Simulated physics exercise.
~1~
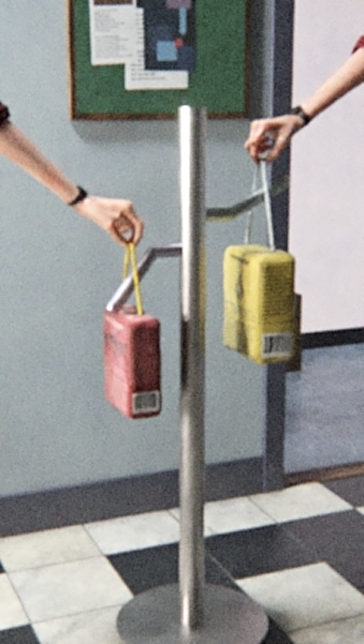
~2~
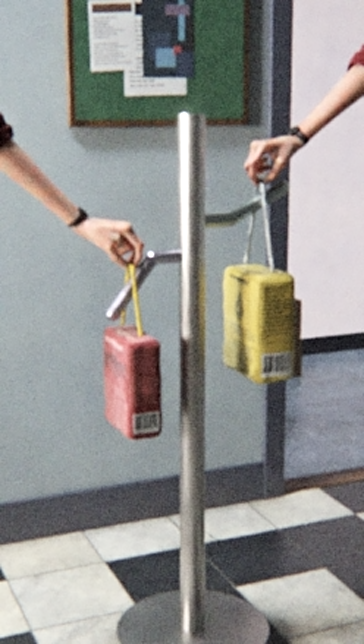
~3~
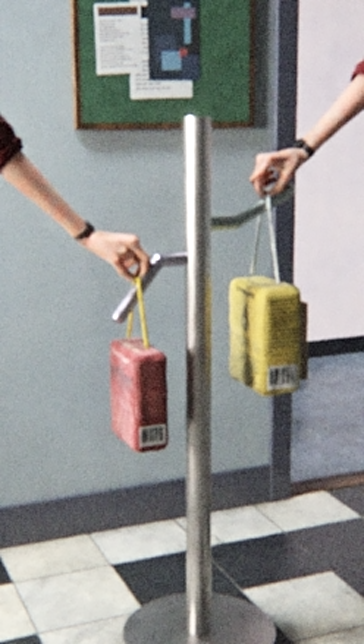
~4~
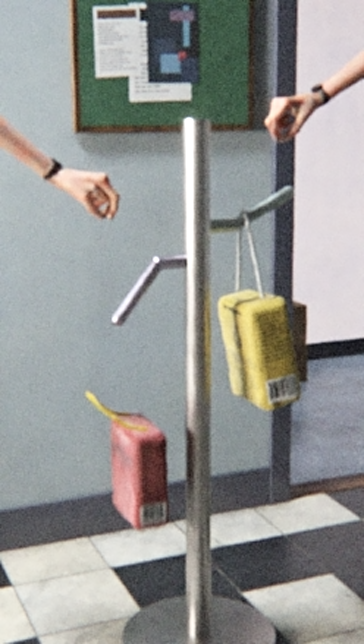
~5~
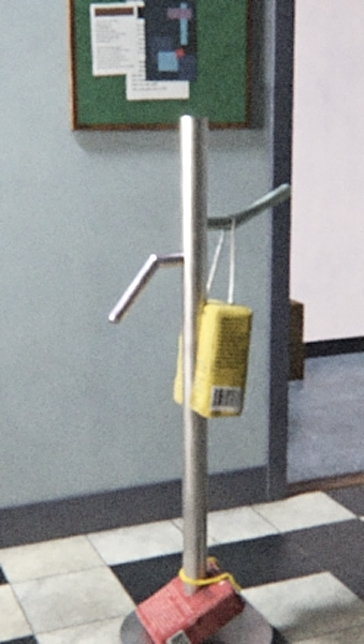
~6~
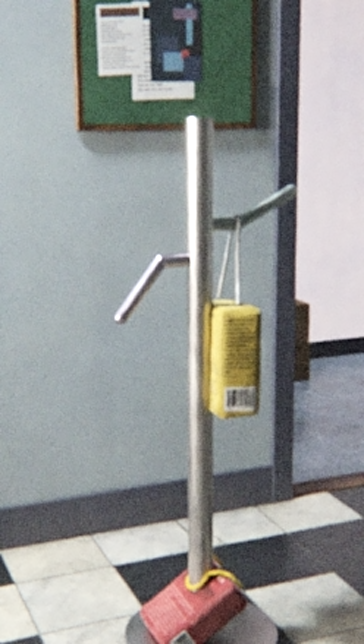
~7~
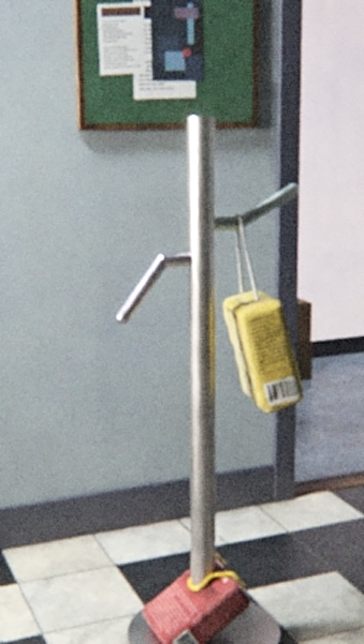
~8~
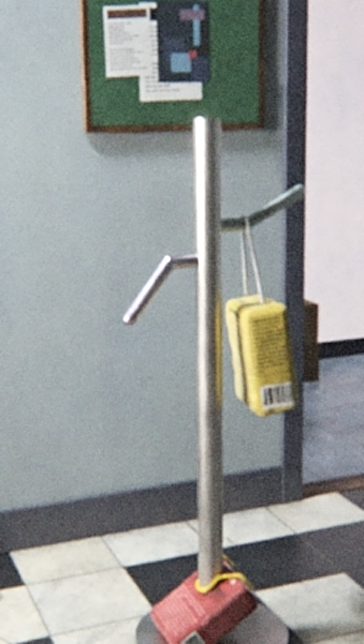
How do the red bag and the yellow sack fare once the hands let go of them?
The red bag slips off its peg and drops to the foot of the stand, while the yellow sack swings but stays hanging on the right peg.
